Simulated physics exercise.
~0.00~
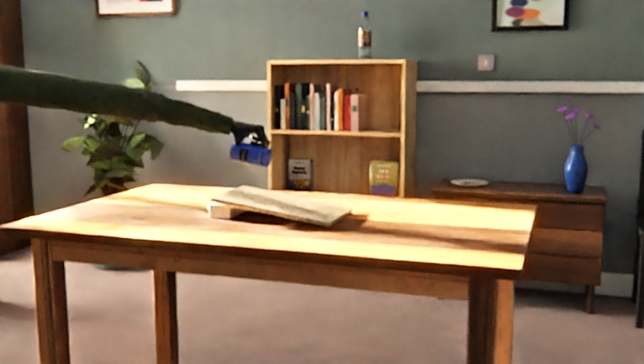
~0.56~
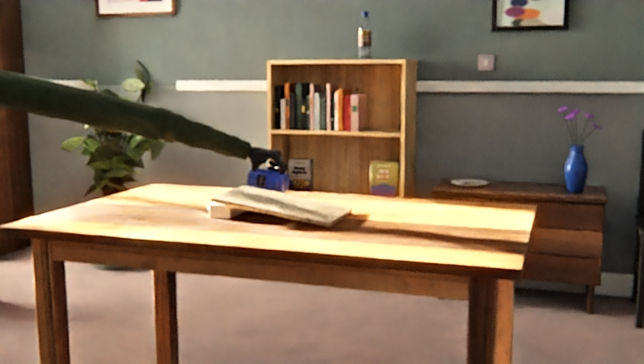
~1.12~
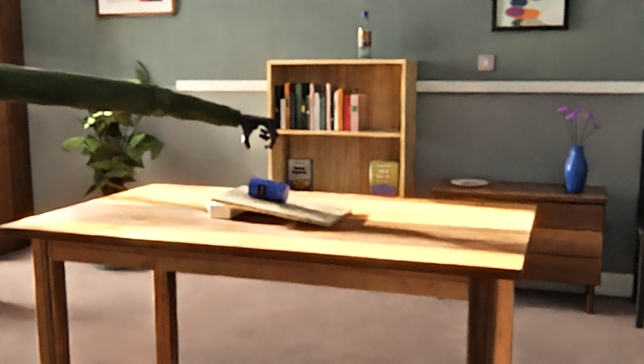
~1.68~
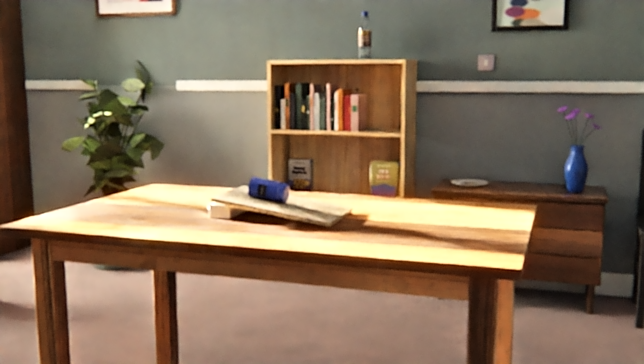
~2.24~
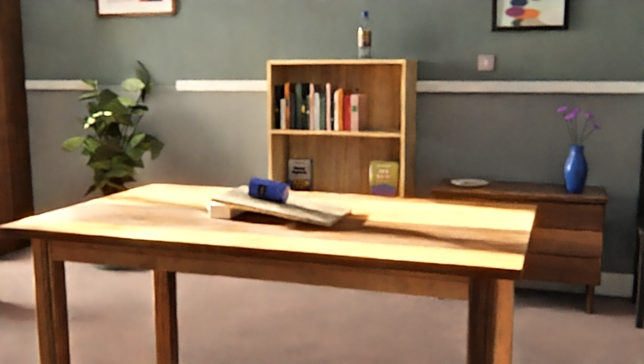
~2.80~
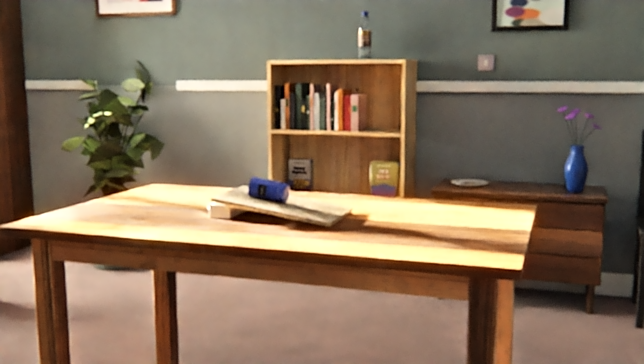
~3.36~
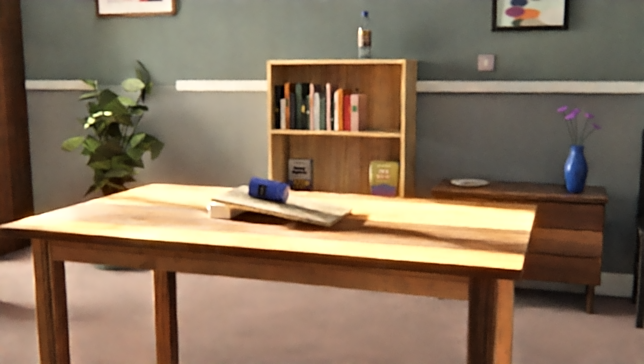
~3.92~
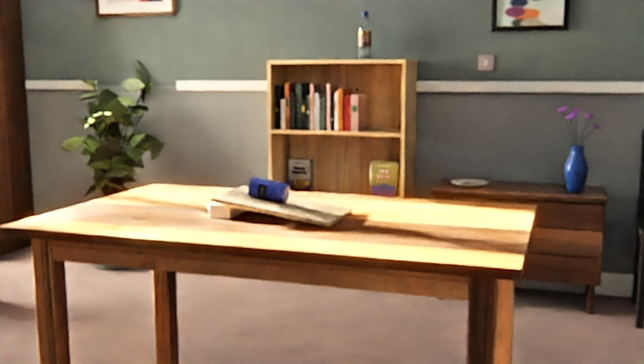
A dark-sleeved arm reaches in from the left, holding a blue jar above a pale, gently sloping board on a long wooden table. The still, front-on view shows a sunlit room with grey-green walls, a leafy plant at left, a wooden bookcase behind the table, and a blue vase of purple flowers on a brown cabinet at right. The hand moves right and down, setting the jar on its side on the board. It lets go, draws back, and leaves the view. The blue jar stays where it was put, resting motionless on the slope.
